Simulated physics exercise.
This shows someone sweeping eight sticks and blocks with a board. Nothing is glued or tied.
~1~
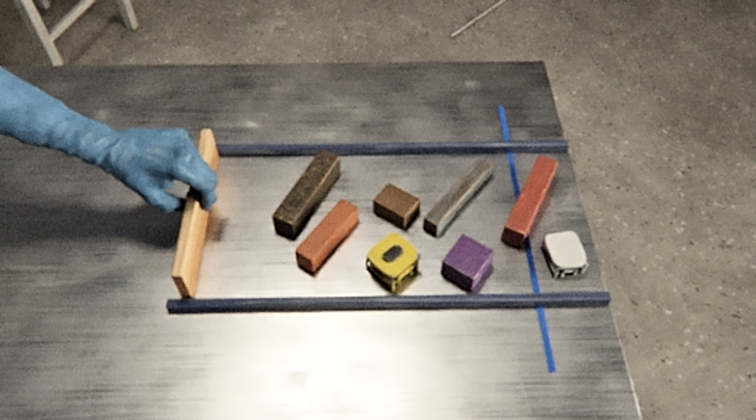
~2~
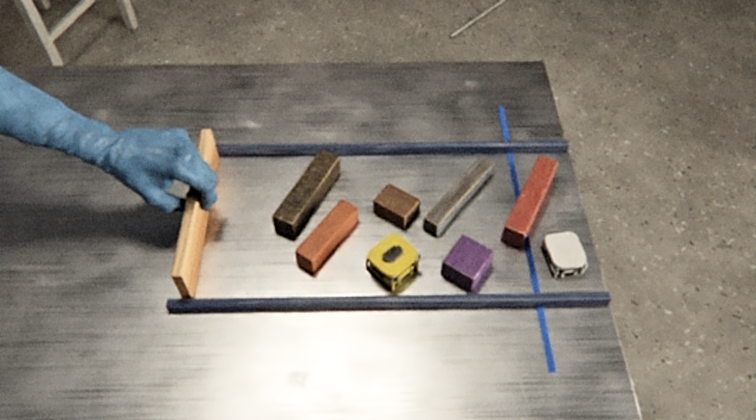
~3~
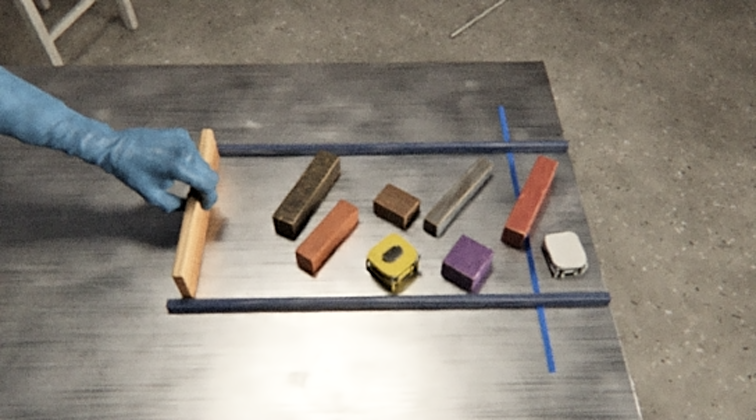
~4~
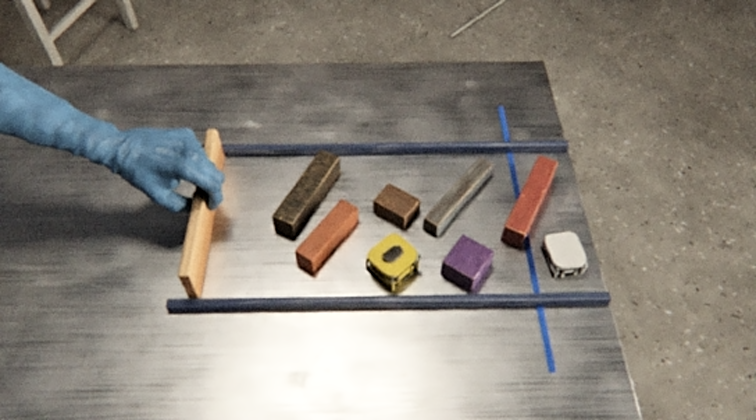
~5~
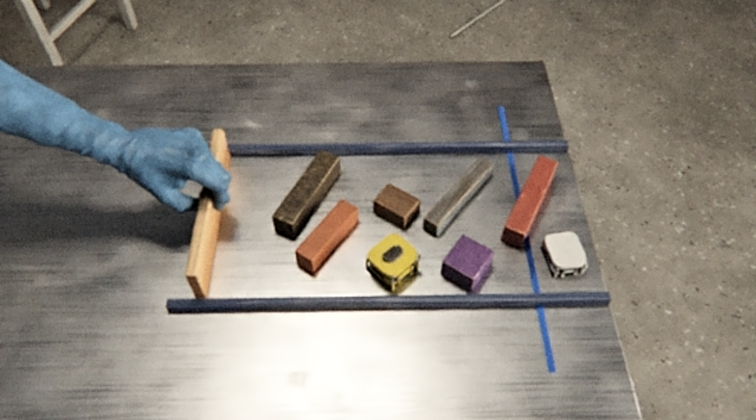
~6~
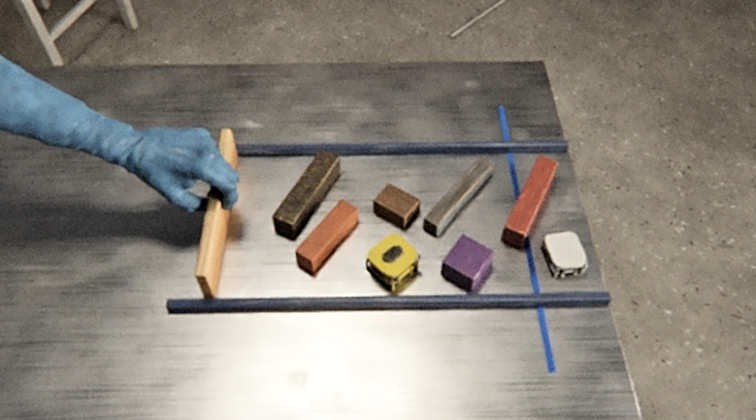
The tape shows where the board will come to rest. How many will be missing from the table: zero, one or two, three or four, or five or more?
In the end the number that fall off is three or four.
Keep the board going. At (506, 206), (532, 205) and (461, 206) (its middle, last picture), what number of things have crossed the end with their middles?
It would be 2, 4 and 0.
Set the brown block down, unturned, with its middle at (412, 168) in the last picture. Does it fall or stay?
The brown block does not fall.
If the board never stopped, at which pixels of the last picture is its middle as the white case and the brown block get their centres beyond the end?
For the white case at (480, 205), for the brown block at (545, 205).
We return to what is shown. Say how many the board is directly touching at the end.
It touches 2.
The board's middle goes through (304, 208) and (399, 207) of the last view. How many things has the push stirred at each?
At the one place 2, at the other 6.
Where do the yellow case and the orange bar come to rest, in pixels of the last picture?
First (579, 267), then (557, 239).
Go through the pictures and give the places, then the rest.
In the first frame, white case (563, 255); red bar (530, 200); grey stick (459, 195); board (198, 210); tape (523, 219).
In the second frame, red bar (530, 200); orange bar (328, 235).
In the third frame, grey stick (459, 195); black bar (308, 193).
In the fourth frame, white case (563, 255); purple block (467, 263).
In the fifth frame, red bar (530, 200); yellow case (392, 262).
In the sixth frame, white case (563, 255); red bar (530, 200); grey stick (459, 195); board (218, 209); tape (523, 219).
Soon after, none off yet; white case at rest near (563, 255); red bar at rest near (530, 200); grey stick at rest near (459, 195).
At rest, the number that fall off is three or four; fallen, purple block, grey stick, red bar and white case.
